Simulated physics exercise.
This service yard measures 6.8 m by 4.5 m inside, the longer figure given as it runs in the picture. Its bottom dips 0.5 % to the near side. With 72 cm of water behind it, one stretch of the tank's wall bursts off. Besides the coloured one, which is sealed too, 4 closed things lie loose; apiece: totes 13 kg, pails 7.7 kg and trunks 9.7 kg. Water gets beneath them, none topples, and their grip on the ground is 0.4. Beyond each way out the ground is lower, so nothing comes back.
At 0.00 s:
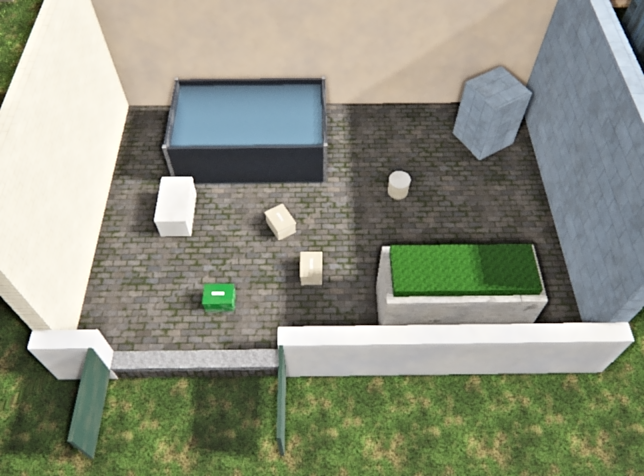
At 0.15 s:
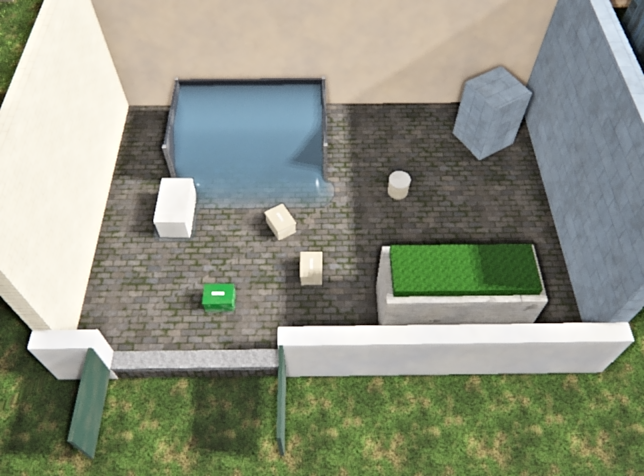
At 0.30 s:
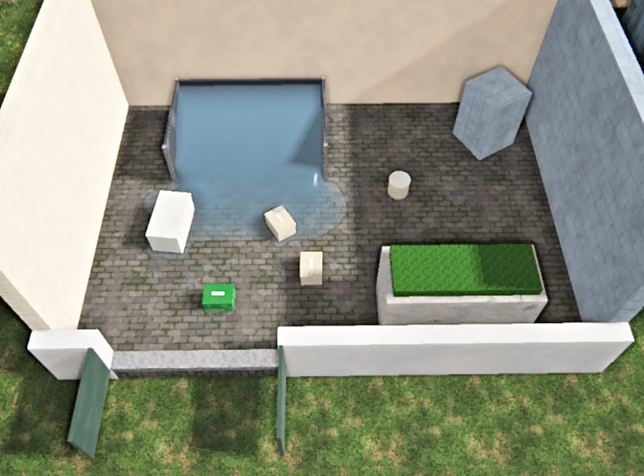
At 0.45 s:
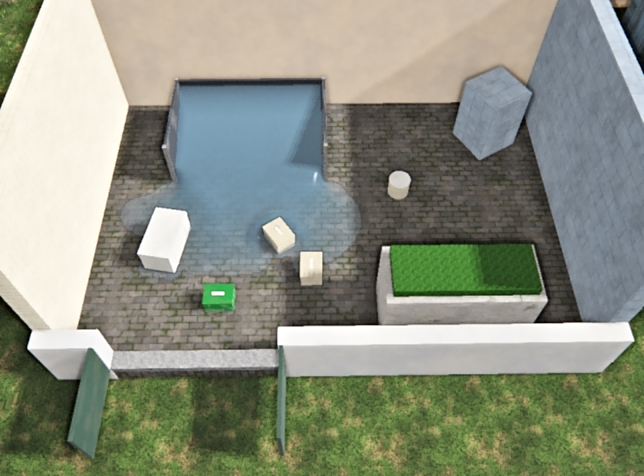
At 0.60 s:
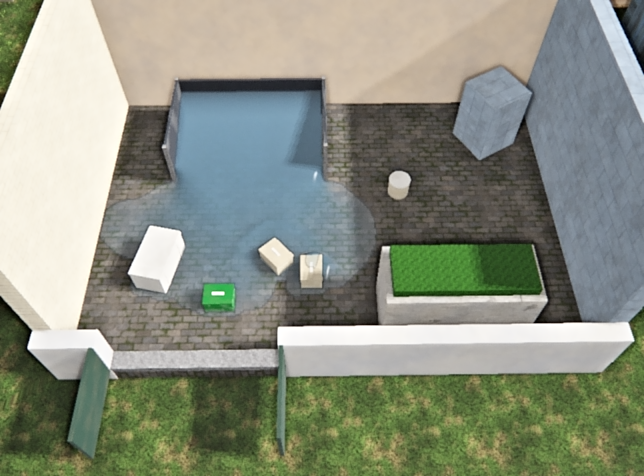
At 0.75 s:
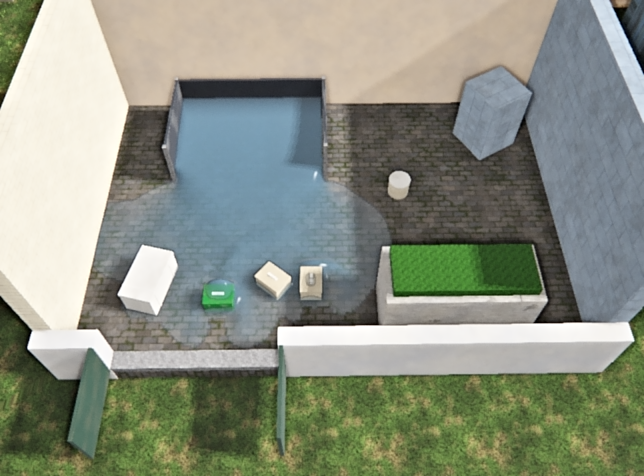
Water burst from the near side of a tank in a walled yard and spread across the paving, pushing a white box toward the gateway, then nudging a small beige box and surrounding the green tote.
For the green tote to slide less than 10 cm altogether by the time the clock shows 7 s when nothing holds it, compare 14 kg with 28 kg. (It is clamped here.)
For it, neither load is enough.
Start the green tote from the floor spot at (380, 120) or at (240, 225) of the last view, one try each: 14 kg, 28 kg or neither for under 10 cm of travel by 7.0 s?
In that order: Either load holds; neither is enough.
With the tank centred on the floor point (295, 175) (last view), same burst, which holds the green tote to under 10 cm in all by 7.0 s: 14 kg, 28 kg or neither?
In that case neither weight holds it.
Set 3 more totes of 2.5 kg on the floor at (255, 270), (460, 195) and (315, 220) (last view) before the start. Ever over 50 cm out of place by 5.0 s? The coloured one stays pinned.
In that order: More, past it, over.
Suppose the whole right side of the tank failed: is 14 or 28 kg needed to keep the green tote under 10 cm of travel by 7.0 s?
In that case only the higher weight holds it.
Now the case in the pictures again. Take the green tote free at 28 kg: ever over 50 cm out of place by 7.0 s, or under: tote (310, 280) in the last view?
It is past it.
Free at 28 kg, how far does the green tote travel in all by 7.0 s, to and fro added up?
Some 100 cm in all.
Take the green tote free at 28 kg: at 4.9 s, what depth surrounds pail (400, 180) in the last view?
About 4 cm.
After 1.4 s the green tote would be gone out with 14 kg and gone out with 28 kg.
After 3.1 s the green tote would be gone out with 14 kg and gone out with 28 kg.
After 4.9 s the green tote would be gone out with 14 kg and gone out with 28 kg.
After 7.0 s the green tote would be gone out with 14 kg and gone out with 28 kg.
